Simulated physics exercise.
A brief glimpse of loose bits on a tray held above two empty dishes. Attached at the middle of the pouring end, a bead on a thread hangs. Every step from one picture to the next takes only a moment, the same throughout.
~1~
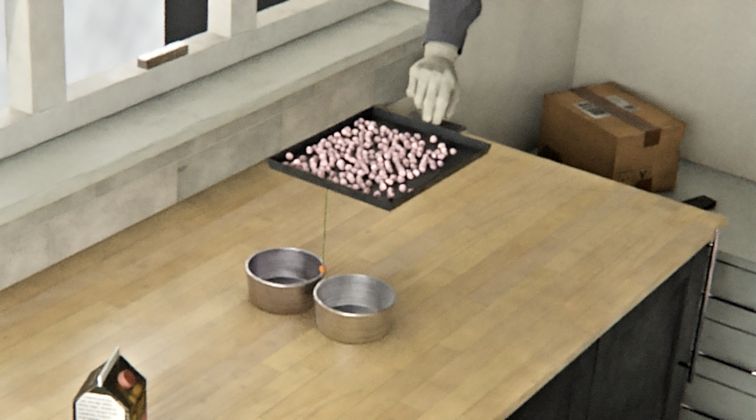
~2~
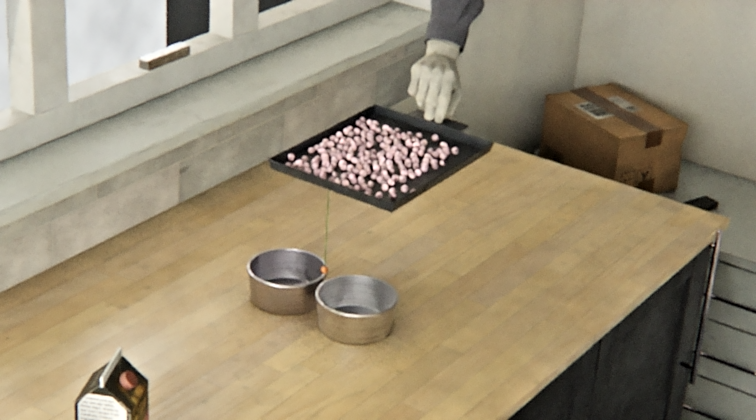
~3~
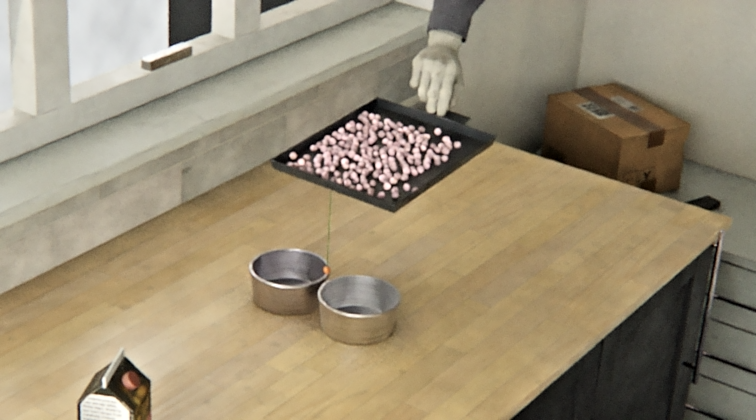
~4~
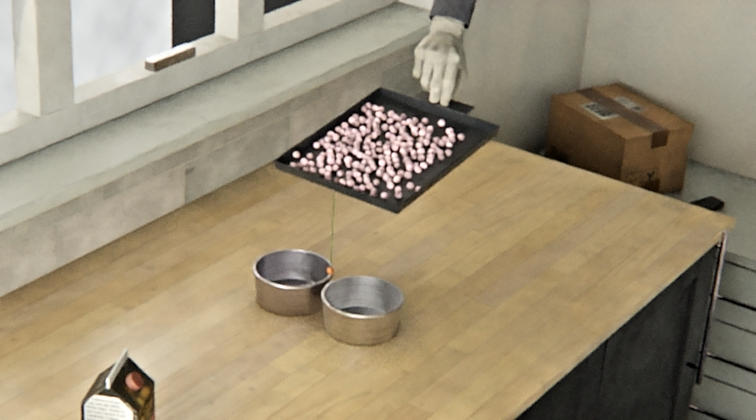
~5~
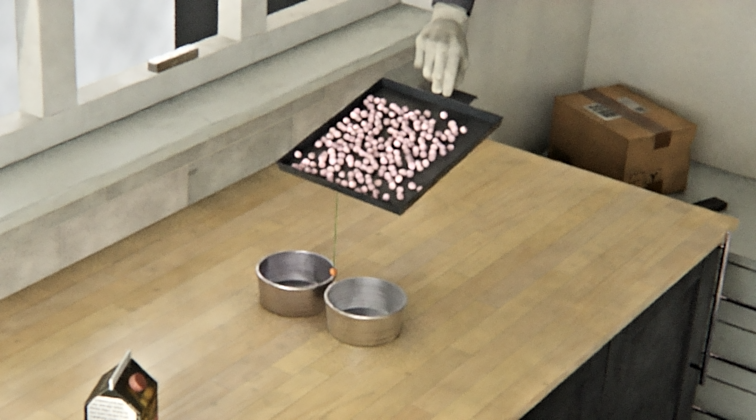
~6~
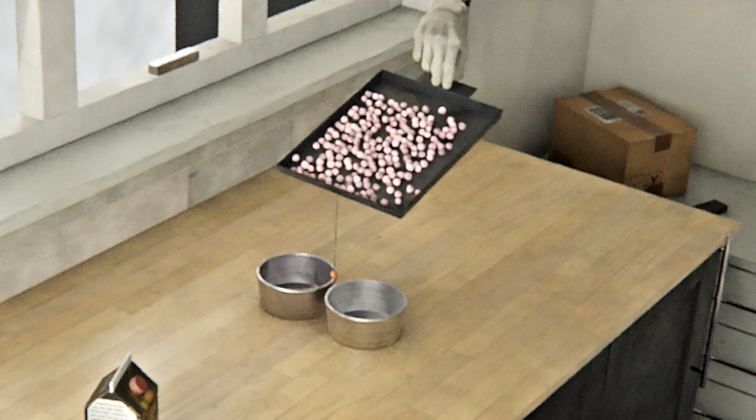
At the start, a gloved hand holds a dark tray of small pink pieces nearly level above two empty round metal dishes on a wooden counter, a thread hanging from its near edge. The hand then raises the far side, slanting the tray gradually more steeply, and the pieces shift slightly toward the lower edge.
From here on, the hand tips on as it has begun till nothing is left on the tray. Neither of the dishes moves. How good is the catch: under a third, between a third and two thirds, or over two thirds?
Most likely the dishes will trap one to two thirds of the load.
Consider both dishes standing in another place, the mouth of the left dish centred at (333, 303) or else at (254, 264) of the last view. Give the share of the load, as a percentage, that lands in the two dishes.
You'd end up with around 70 per cent and then around 50 per cent.
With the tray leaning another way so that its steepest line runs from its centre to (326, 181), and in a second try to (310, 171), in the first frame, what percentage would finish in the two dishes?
About 50 %, then 70 %.
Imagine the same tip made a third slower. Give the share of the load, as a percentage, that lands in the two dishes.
Near 50 in a hundred.
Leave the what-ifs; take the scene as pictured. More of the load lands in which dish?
It's the dish to the right that ends up fuller.
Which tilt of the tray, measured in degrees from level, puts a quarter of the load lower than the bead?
Roughly 75°.
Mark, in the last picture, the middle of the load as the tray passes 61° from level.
Somewhere near pixel (346, 185).
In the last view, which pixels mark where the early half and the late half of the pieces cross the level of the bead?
Earlier portion about (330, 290); later portion about (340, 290).
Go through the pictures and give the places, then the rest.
The first picture shows corners of the pouring end at (270, 158) and (391, 201), level; middle of the load at (372, 158), sugar pearls; left dish at (261, 293); right dish at (331, 322); bead on its thread at (323, 269).
The second picture shows corners of the pouring end at (272, 159) and (392, 202), level; middle of the load at (374, 158).
The third picture shows corners of the pouring end at (274, 159) and (394, 203), tipped barely, level across its low end; middle of the load at (376, 154).
The fourth picture shows corners of the pouring end at (277, 160) and (398, 205), tipped a little, level across its low end; middle of the load at (379, 150).
The fifth picture shows corners of the pouring end at (279, 161) and (400, 207), tipped a little, level across its low end; middle of the load at (381, 147).
The sixth picture shows corners of the pouring end at (279, 163) and (400, 210), tipped clearly, level across its low end; middle of the load at (379, 148), nearly all on the move; left dish at (272, 298); right dish at (342, 327).
Soon, tray tipped steeply; most on the tray; a stray few in the right dish; a stray few in the left dish; a stray few outside both; a small part in the air.
A while on, tray tipped right over; a small part on the tray; about a third in the right dish; a small part in the left dish; about a third outside both; about a quarter in the air.
Towards the end, tray tipped past a quarter turn; about a third in the right dish; a small part in the left dish; about half outside both.
Finally, tray tipped past a quarter turn; about a third in the right dish; a small part in the left dish; about half outside both.
